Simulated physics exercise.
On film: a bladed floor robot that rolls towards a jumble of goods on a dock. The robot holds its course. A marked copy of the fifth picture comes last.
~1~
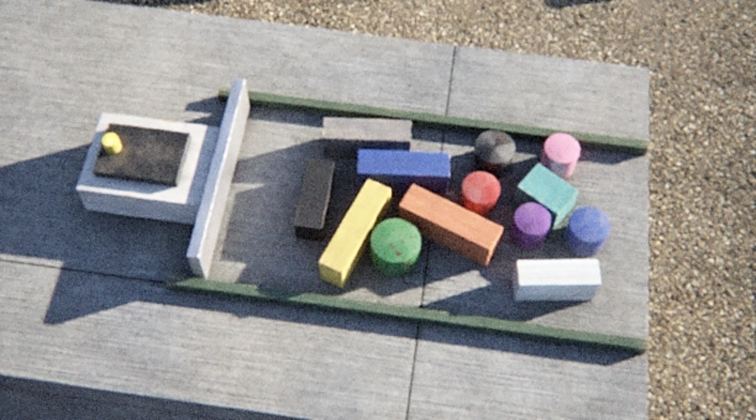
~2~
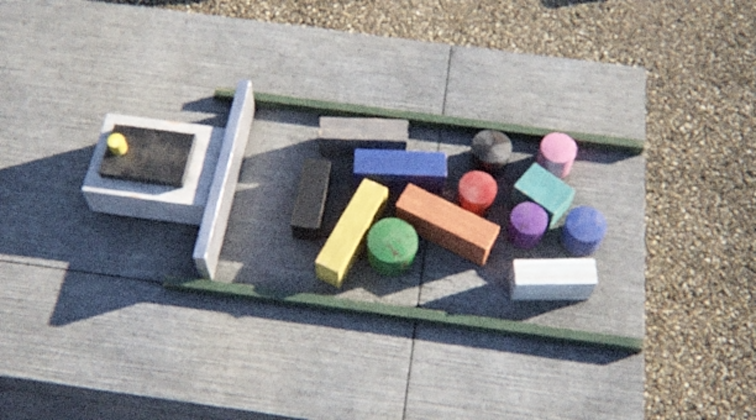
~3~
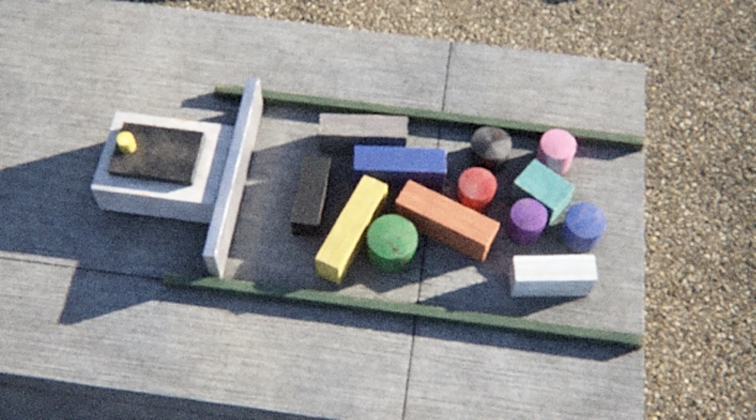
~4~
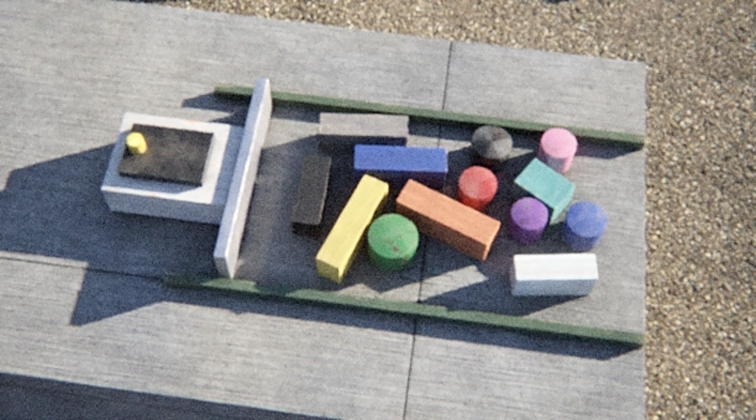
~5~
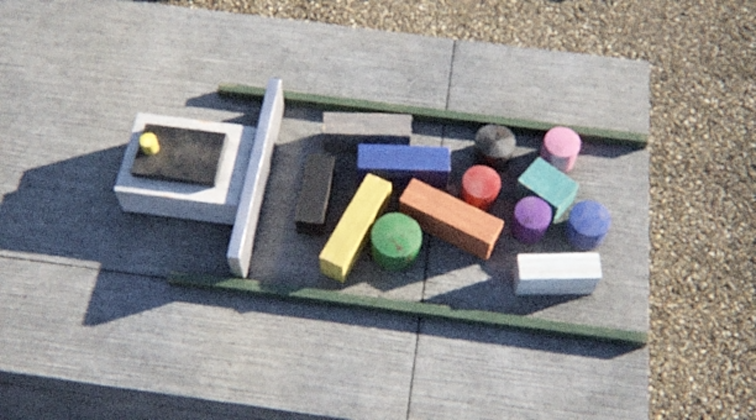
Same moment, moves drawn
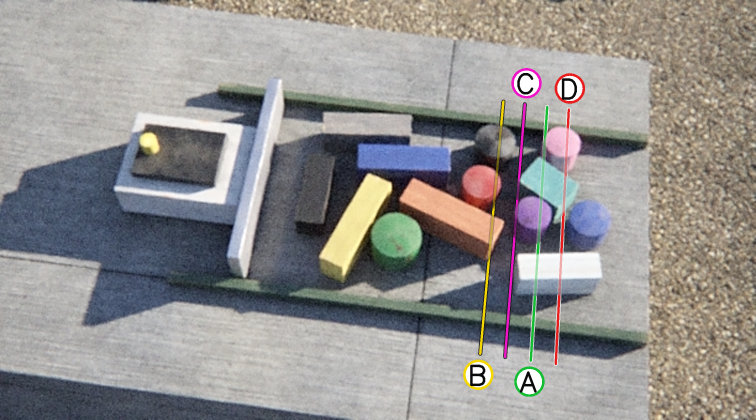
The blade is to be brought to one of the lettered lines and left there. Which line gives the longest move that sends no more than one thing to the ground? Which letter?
No farther than B.
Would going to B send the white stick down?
No.
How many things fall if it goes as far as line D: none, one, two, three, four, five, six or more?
In all, six or more.
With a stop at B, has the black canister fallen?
No.
On the marked copy, A at (540, 225); B at (493, 219); C at (516, 222); D at (563, 228).
Following B. Soon after the start, robot (272, 165); grey bar (400, 141); red canister (485, 191).
Later, robot (358, 176); blue canister (600, 235); pink canister (582, 156).
In the end, robot (422, 184); blue canister over the edge; pink canister (640, 170); one fallen.
As for the rest, A drops four; C drops three; D drops eight.
